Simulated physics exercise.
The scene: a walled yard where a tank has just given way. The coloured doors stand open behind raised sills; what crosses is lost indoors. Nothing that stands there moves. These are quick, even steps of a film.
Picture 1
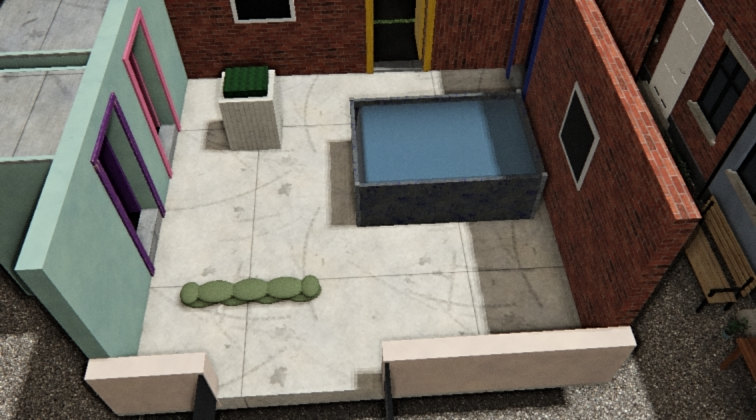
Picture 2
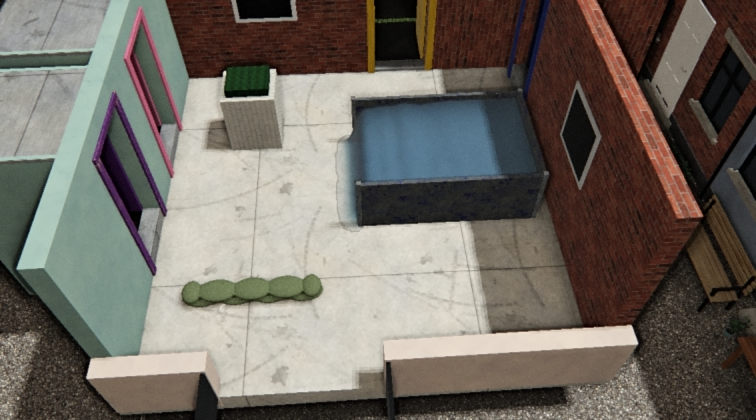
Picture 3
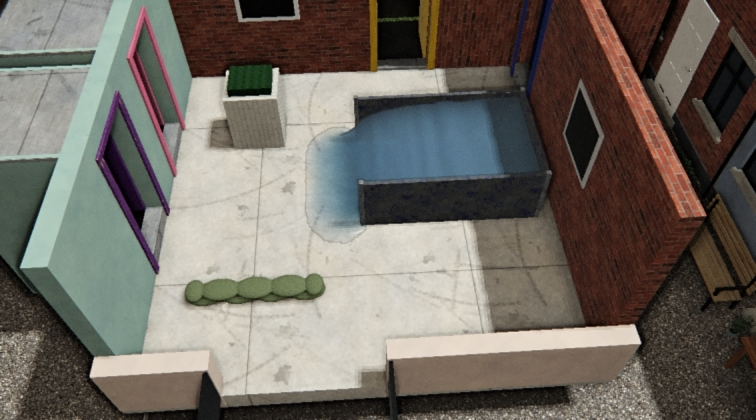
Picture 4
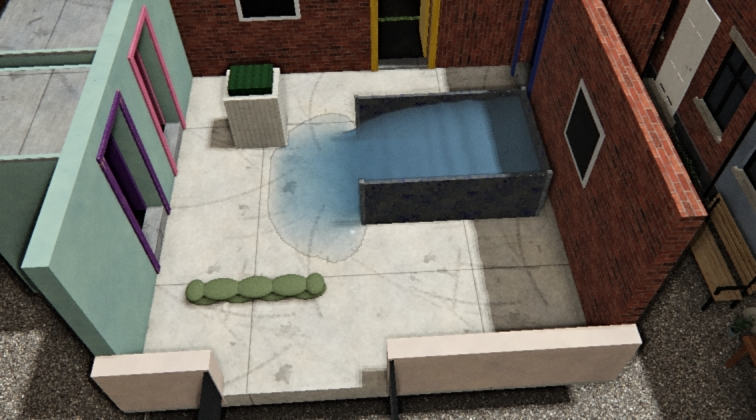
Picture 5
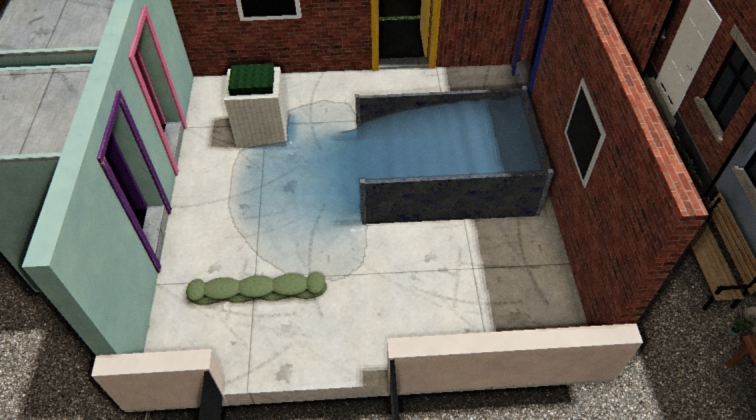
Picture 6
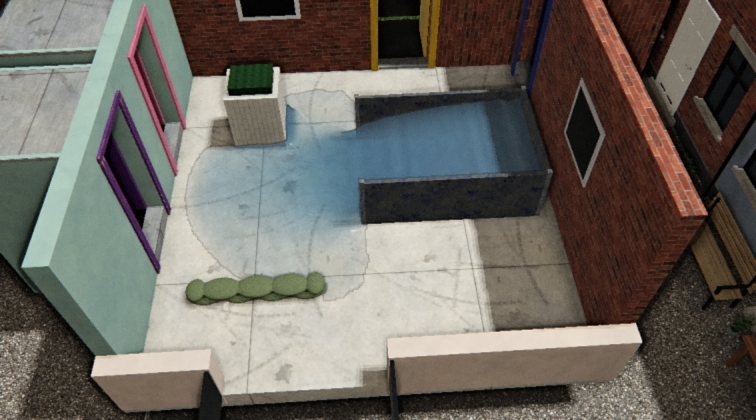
Blue water bursts through the left end of a dark rectangular tank and fans leftward across the pale paving of a walled yard, seen from high above. Purple-edged and pink-edged doorways line the mint wall at left, with brick walls behind and at right, a pale planter and a green segmented barrier between. The rounded sheet widens past the planter's base toward the barrier, while the view barely shifts.
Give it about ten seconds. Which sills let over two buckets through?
The blue door holds within the limit; the purple door floods; the yellow door floods; the pink door floods.
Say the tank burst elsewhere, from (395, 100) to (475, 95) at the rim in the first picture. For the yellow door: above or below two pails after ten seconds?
Then: Yellow door lets more in.
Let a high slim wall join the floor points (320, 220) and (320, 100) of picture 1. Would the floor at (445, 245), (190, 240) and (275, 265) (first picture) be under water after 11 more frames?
In turn: Free of water, flooded, flooded.
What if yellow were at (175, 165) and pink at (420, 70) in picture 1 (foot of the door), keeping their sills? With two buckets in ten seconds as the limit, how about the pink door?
The pink door is under.
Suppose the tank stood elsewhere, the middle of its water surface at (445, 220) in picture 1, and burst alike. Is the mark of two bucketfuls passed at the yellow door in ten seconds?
My reading: The yellow door takes less.
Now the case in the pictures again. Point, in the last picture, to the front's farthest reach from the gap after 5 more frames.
Roughly at (147, 340).
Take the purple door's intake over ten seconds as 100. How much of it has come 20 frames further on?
Some 95 per cent.
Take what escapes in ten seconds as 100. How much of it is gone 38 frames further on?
Roughly 75 per cent.
A moment on, water covers 35 % of the floor; the blue door not reached, the purple door under two buckets in, the yellow door not reached, the pink door over two buckets in.
Next, water covers 45 % of the floor; the blue door not reached, the purple door over two buckets in, the yellow door wet at the sill, nothing in, the pink door far over two buckets in.
Then, water covers 75 % of the floor; the blue door wet at the sill, nothing in, the purple door far over two buckets in, the yellow door wet at the sill, nothing in, the pink door far over two buckets in.
Later, water covers 95 % of the floor; the blue door wet at the sill, nothing in, the purple door far over two buckets in, the yellow door under two buckets in, the pink door far over two buckets in.
In the end, water covers 95 % of the floor; the blue door wet at the sill, nothing in, the purple door far over two buckets in, the yellow door over two buckets in, the pink door far over two buckets in.
